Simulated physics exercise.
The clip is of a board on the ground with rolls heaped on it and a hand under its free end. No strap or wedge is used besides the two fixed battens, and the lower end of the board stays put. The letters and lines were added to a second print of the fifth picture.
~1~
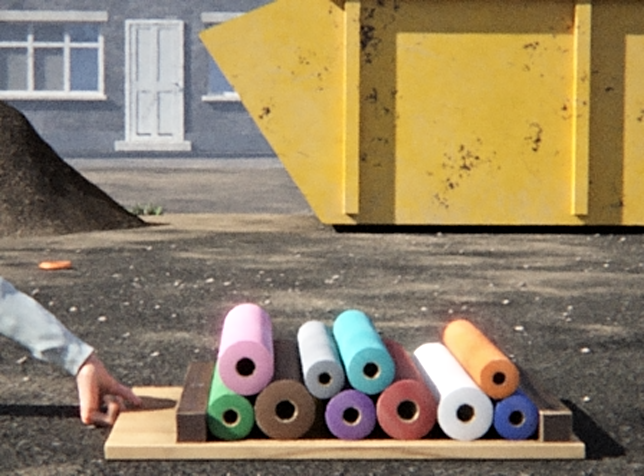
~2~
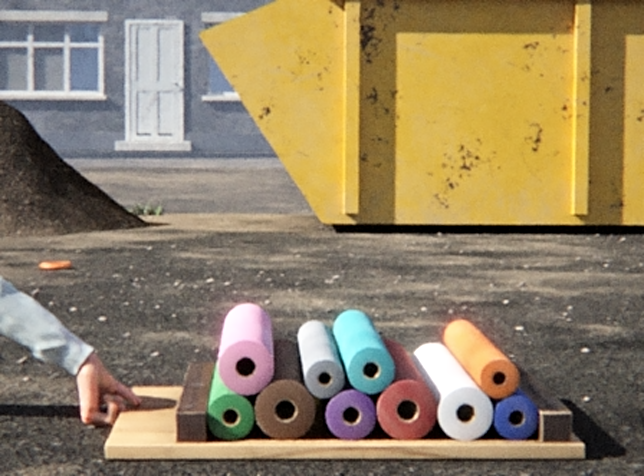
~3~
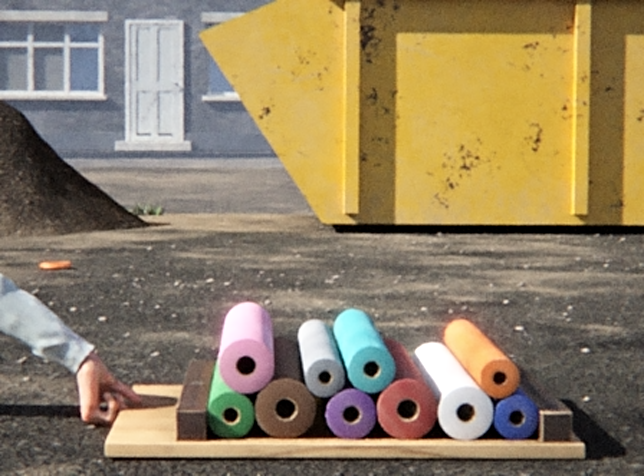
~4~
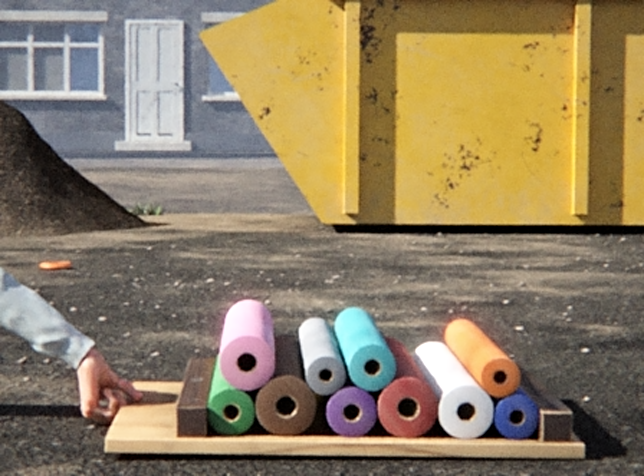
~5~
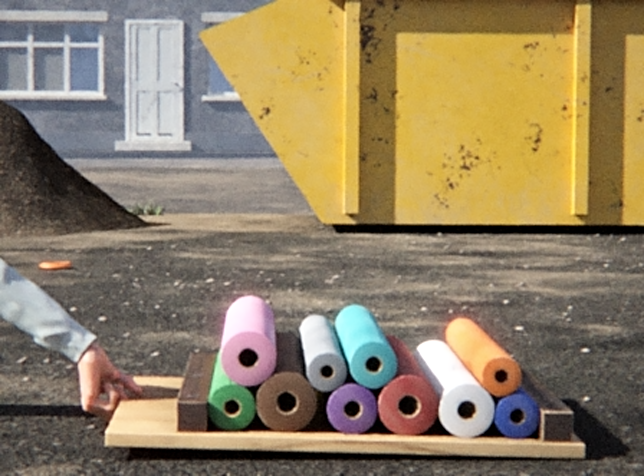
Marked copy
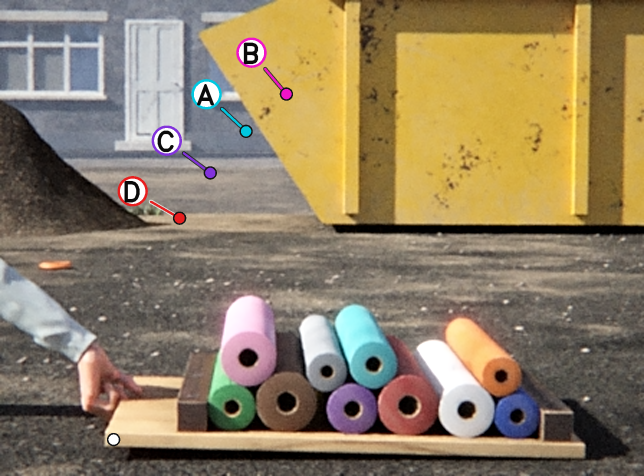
The clip shows a hand at the left end of a wooden board stacked with colourful rolls, in front of a yellow skip; the hand raises that end slightly, and the rolls rise a little with it, keeping their arrangement.
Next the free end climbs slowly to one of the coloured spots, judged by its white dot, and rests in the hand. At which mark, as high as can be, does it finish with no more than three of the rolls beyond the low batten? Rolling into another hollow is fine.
It can be raised to C.
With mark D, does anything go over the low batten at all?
Yes.
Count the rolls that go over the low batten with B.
It comes to four.
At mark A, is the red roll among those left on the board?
The red roll: Yes.
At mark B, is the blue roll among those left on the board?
Yes, with B.
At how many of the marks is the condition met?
The number is two.
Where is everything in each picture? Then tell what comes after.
White roll (466, 413); turquoise roll (371, 370), in the first picture.
Turquoise roll (371, 370); pink roll (246, 367), in the second picture.
Board (338, 405); green roll (231, 415); brown roll (286, 409); white roll (466, 413), in the third picture.
Board (339, 403); green roll (231, 412); brown roll (286, 407), in the fourth picture.
Board (339, 400); green roll (232, 408); brown roll (287, 402), in the fifth picture.
On the copy, A at (246, 131); B at (286, 94); C at (210, 173); D at (180, 218); the white dot at (113, 439).
On C. First, board at 20°.
Then, board at 36°.
Finally, board at 36°, three over the low batten (turquoise, orange, grey).
By contrast, A four over the low batten (turquoise, pink, orange, grey); B four over the low batten (turquoise, pink, orange, grey); D one over the low batten (orange).
